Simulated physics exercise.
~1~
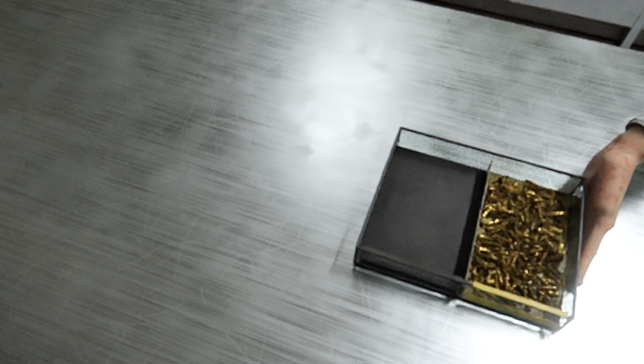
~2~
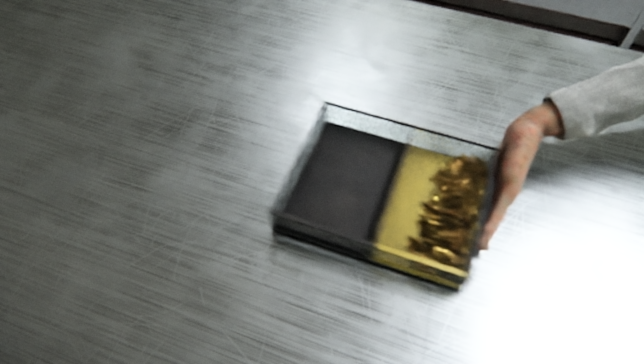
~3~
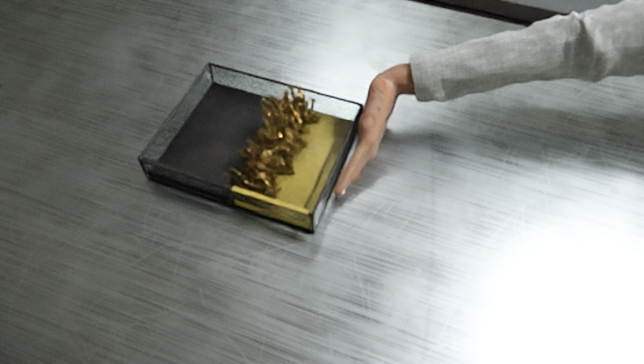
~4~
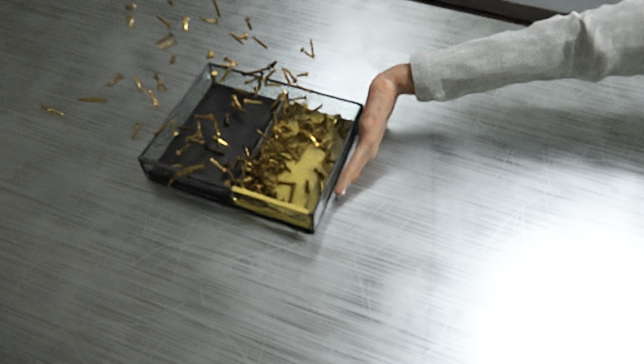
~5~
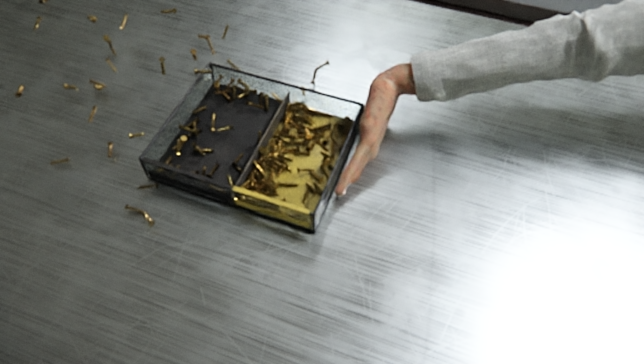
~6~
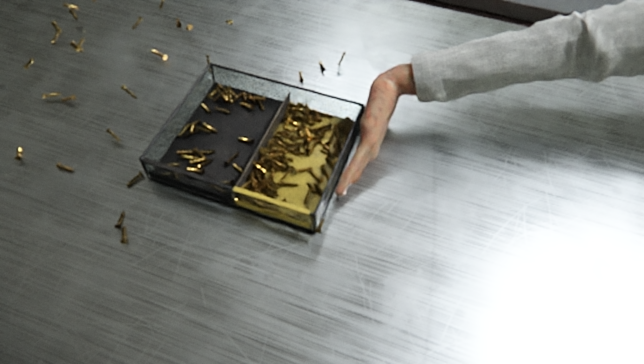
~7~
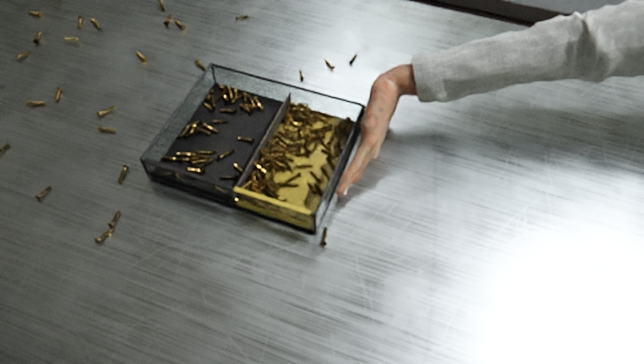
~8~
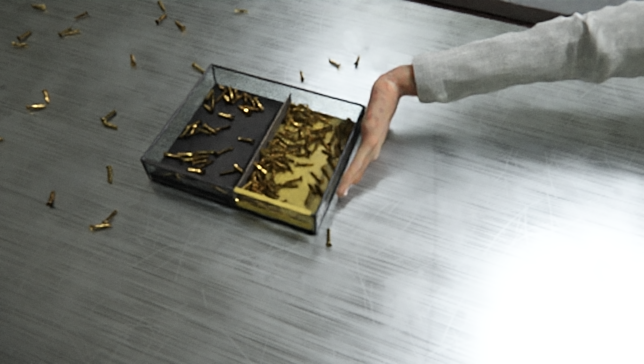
A tray of brass-coloured screws, pushed left by a hand, stops abruptly, scattering some outside.
